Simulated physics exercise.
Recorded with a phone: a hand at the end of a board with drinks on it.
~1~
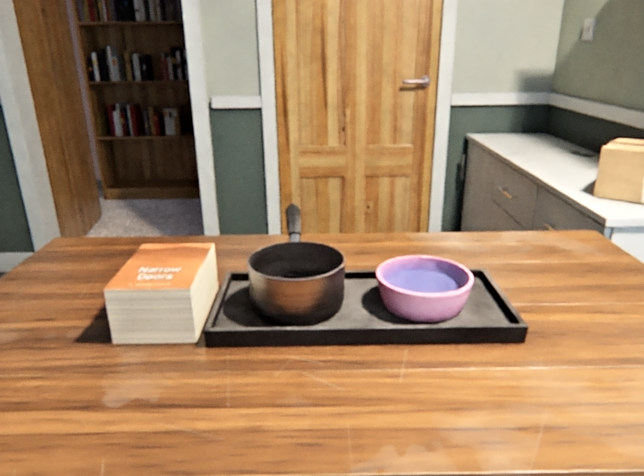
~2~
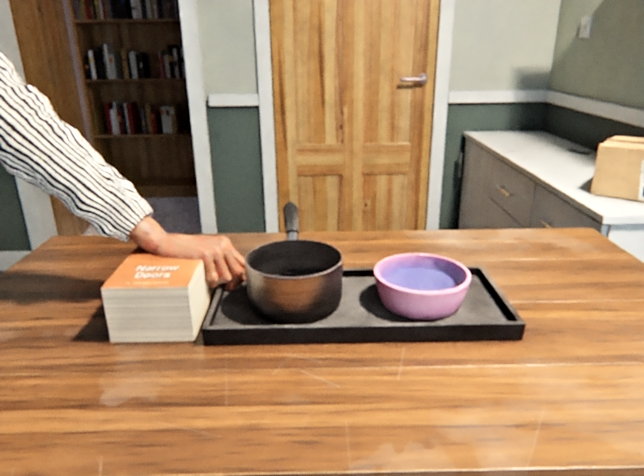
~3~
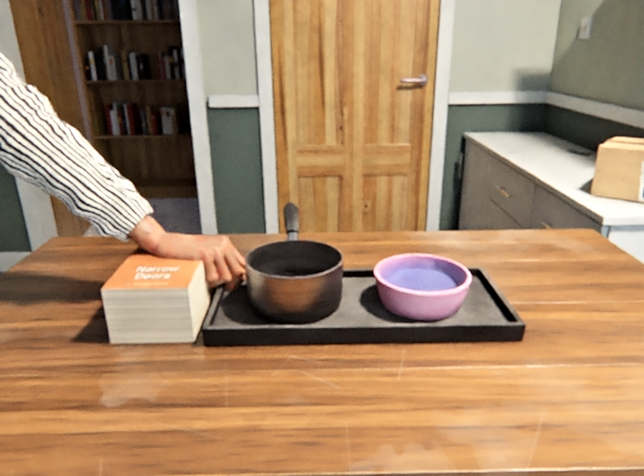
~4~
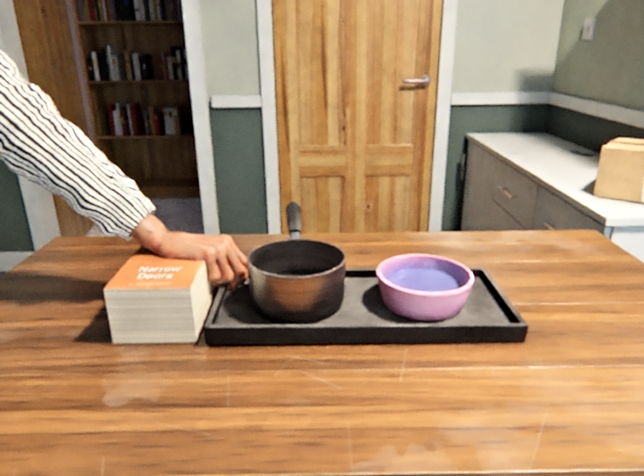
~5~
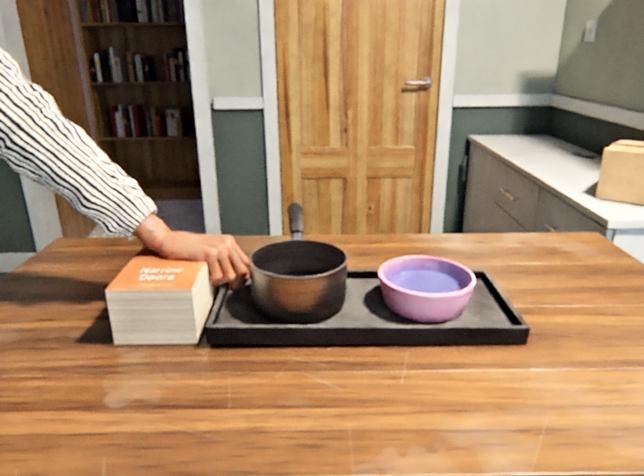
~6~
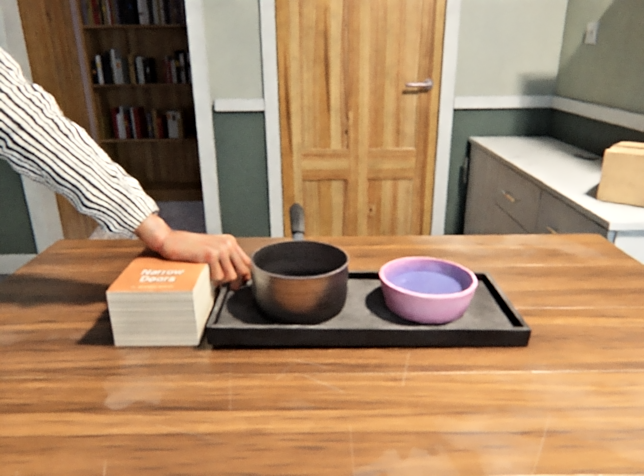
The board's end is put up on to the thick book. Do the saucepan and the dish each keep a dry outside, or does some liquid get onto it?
One by one: On the left the saucepan: Never sloshes out; on the right the dish: Sloshes out.
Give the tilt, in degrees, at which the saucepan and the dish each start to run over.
I'd reckon around 40° for the first and around 4° after that.
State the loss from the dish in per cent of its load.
Roughly 30 percent.
Shortly, the board slopes by about 7°; saucepan, none is lost; dish, it has lost some.
Then, the board slopes by about 14°; saucepan, none is lost; dish, it has lost some.
At the finish, the board slopes by about 12°, resting on the thick book; saucepan, none is lost; dish, it has lost some.
